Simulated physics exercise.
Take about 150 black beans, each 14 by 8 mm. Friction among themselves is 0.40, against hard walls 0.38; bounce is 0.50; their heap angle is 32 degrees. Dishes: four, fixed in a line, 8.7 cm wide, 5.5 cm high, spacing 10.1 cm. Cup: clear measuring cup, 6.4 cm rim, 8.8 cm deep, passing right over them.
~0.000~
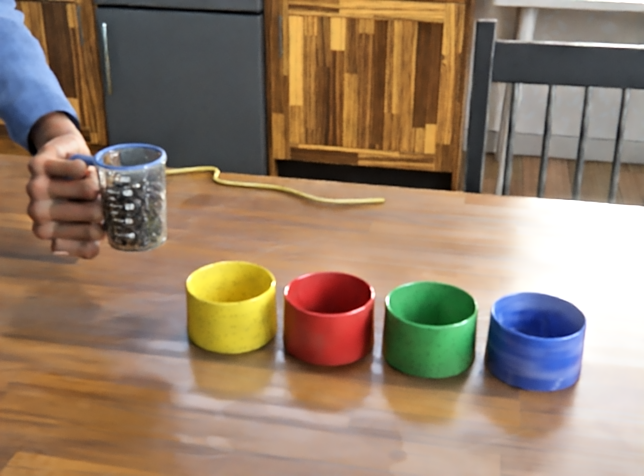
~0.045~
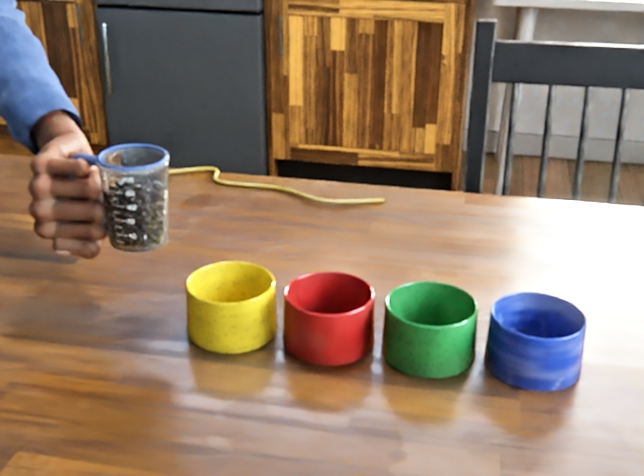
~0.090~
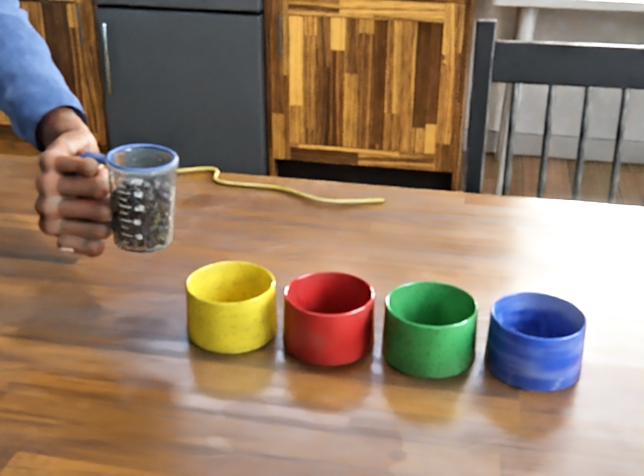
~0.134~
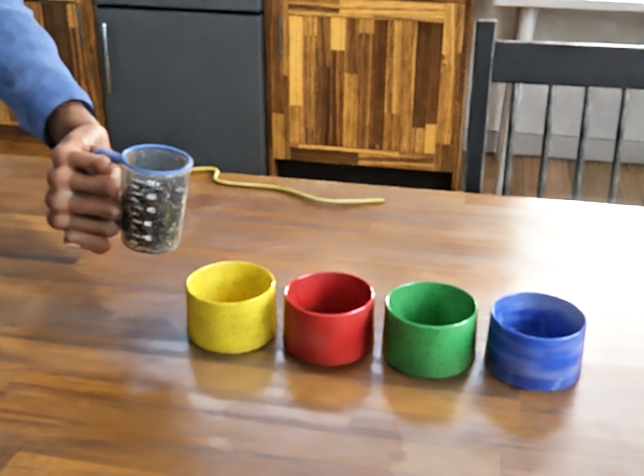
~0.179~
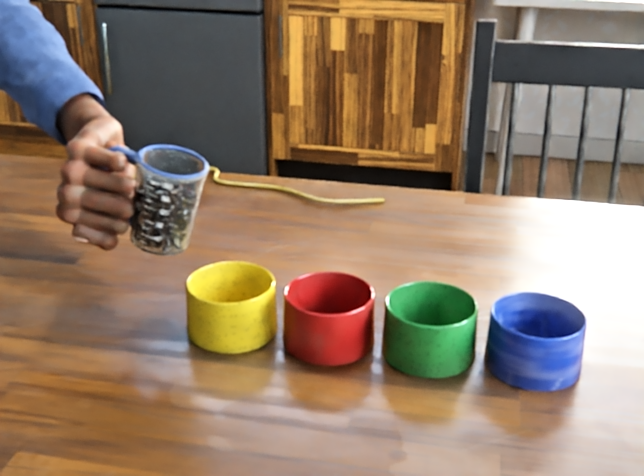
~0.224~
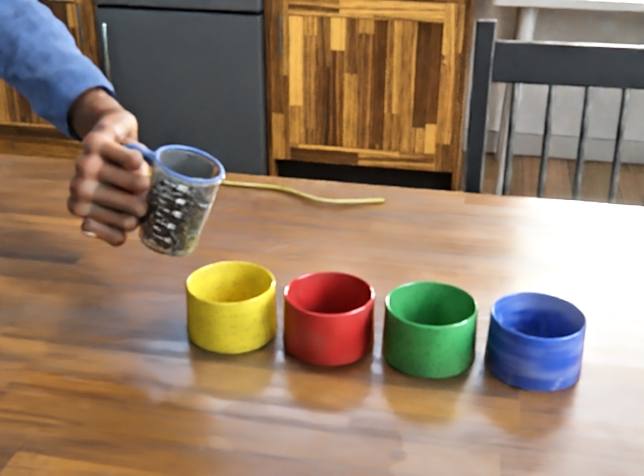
The footage shows a hand holding a clear measuring cup of dark pieces above a wooden table, left of yellow, red, green and blue dishes, then moving it a short way right while tilting it slightly toward them.
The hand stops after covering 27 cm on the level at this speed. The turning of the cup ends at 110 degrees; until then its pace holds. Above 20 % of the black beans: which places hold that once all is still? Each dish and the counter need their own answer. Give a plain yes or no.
Red - no, blue - no, green - yes, yellow - no, counter - yes.
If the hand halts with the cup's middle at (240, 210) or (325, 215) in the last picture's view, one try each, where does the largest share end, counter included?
First try: Red; second try: Counter.
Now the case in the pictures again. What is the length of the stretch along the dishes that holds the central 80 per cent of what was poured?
Close to 13 centimetres along the dishes.
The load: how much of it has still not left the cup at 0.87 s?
Close to 100 in a hundred.
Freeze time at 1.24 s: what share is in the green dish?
40 % so far.
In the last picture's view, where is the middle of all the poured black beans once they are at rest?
Around (454, 346).
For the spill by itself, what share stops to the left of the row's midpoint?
That works out to close to 0 per cent.
Then, at 0.61 s, tilt 63 degrees; cup holds 100 %.
After 0.87 s, tilt 92 degrees; cup holds 100 %.
Then, at 1.24 s, tilt 110 degrees; cup holds 30 %, blue 5 %, green 40 %.
In the end, at 2.7 s, red 0 %, blue 10 %, green 60 %, yellow 0 %, counter 30 %.
